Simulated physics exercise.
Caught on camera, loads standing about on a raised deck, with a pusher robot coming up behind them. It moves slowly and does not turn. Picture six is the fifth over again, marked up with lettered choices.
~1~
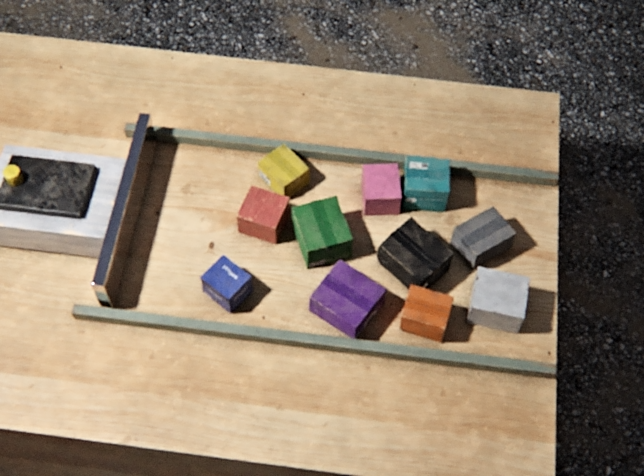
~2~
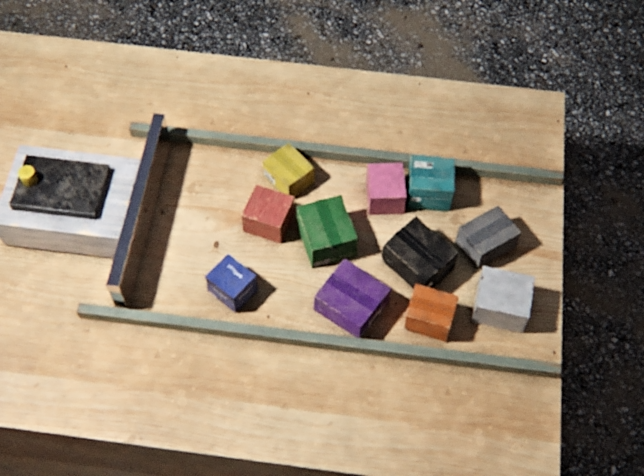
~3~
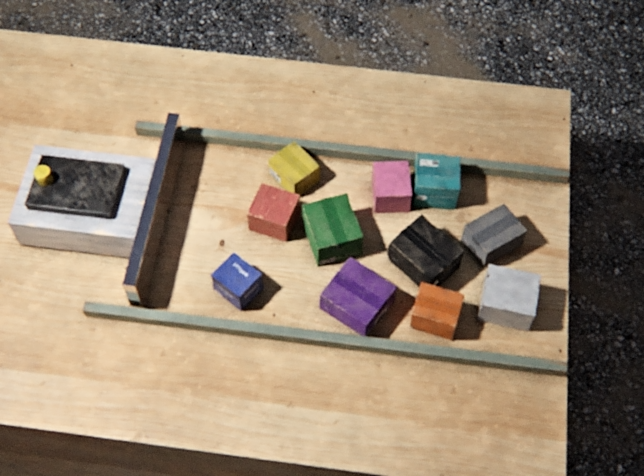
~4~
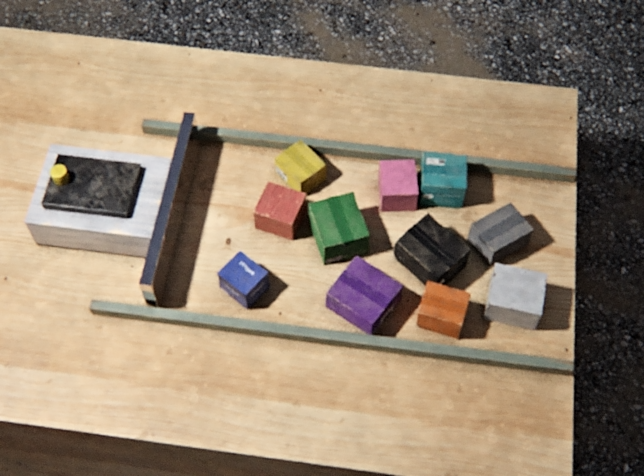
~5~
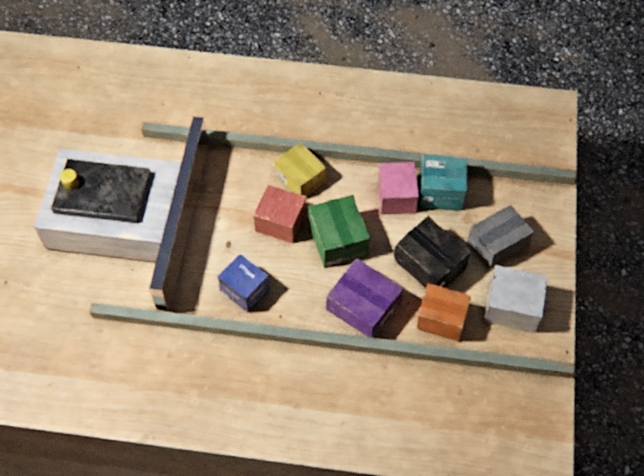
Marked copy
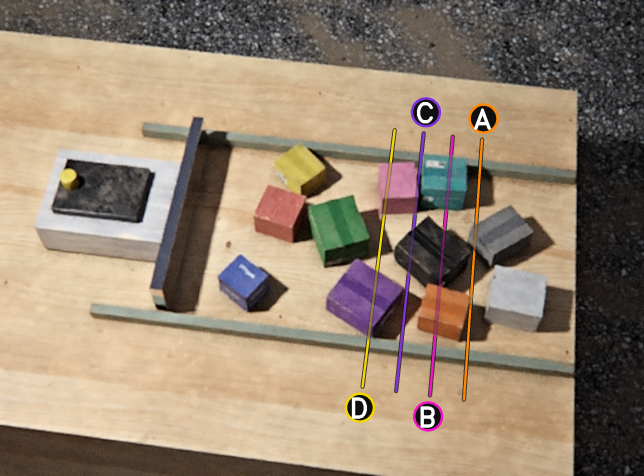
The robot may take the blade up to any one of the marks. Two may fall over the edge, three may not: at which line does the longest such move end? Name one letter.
B is the last line within the limit.
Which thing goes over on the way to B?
The white crate goes over.
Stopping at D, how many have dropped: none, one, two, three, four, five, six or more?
The count is none.
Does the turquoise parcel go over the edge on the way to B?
No.
On the marked copy, A at (474, 260); B at (442, 256); C at (411, 252); D at (380, 249).
With B. Early on, robot (202, 201); yellow parcel (318, 174); blue box (291, 281).
Further on, robot (298, 212); white crate (539, 309); grey box (507, 235).
At the end, robot (369, 221); white crate over the edge; orange parcel (559, 339); one fallen.
As for the rest, A drops four; C is within the limit but short; D is within the limit but short.
